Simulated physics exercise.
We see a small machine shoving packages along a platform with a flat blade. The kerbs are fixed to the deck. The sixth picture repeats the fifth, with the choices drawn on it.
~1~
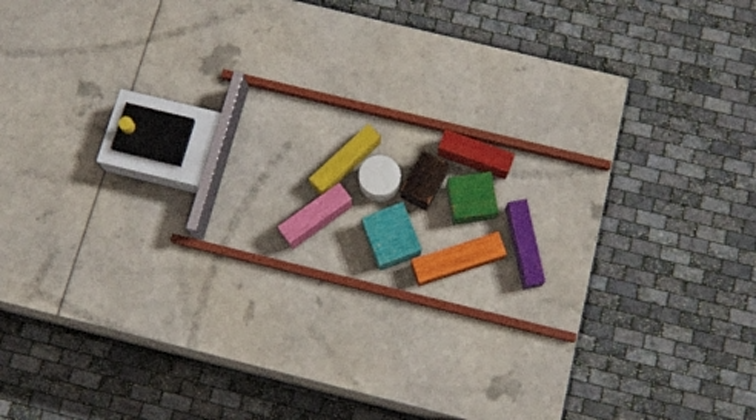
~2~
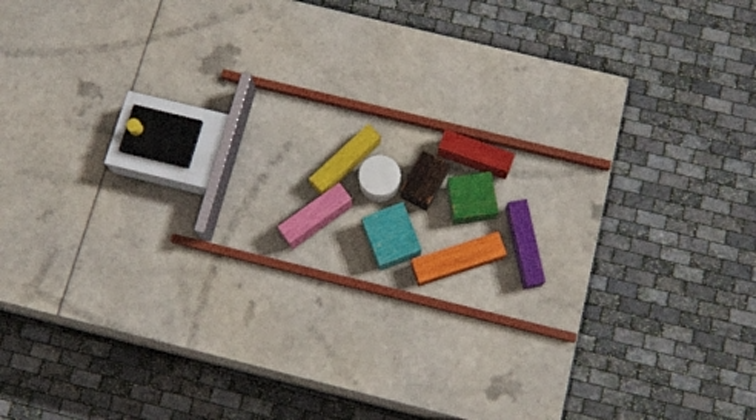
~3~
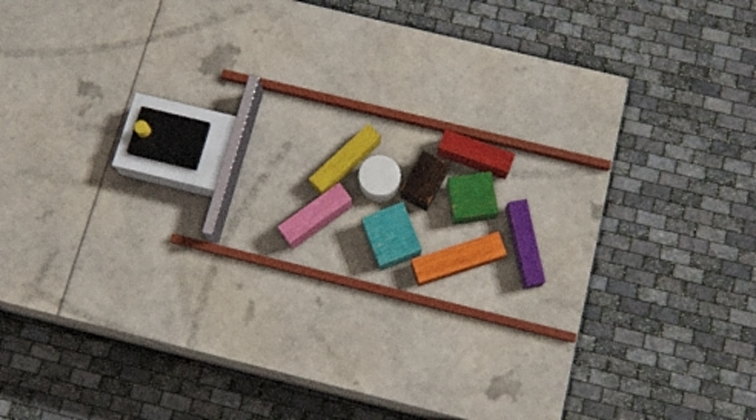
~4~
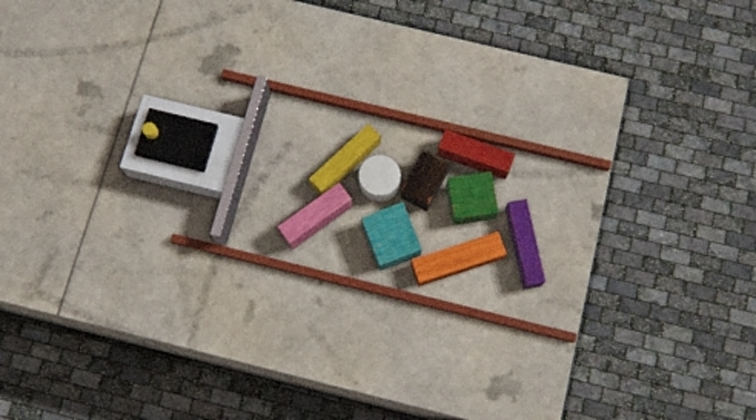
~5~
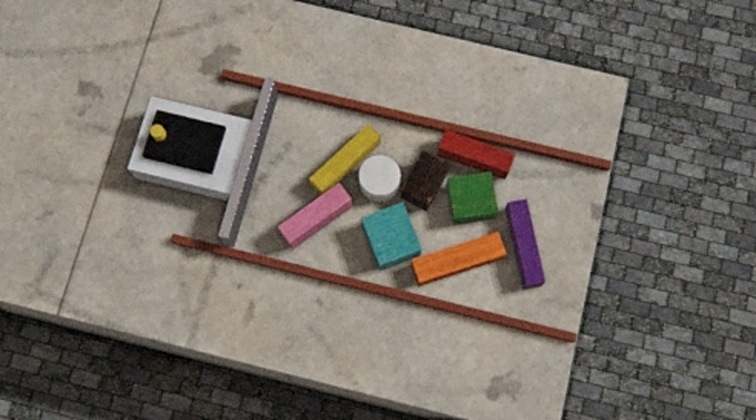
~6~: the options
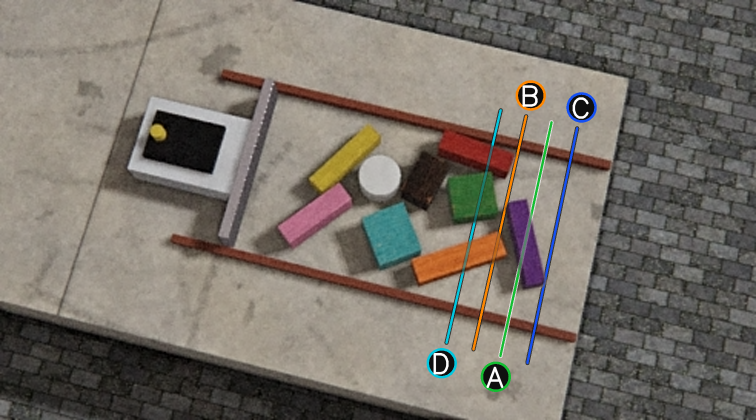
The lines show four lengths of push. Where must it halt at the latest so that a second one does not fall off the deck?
D.
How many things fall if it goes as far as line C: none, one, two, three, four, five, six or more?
By then, six or more.
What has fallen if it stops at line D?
It is the purple bar.
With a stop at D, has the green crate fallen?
No.
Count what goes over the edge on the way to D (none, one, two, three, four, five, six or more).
One.
On the marked copy, A at (527, 236); B at (501, 229); C at (553, 242); D at (474, 223).
Taking D. A third of the way, robot (271, 163); yellow bar (359, 157); pink bar (346, 222).
Two thirds of the way, robot (353, 182); purple bar (561, 249); green crate (530, 209).
When it is over, robot (415, 197); purple bar over the edge; green crate (592, 221); one fallen.
As for the rest, A drops three; B drops two; C drops six.
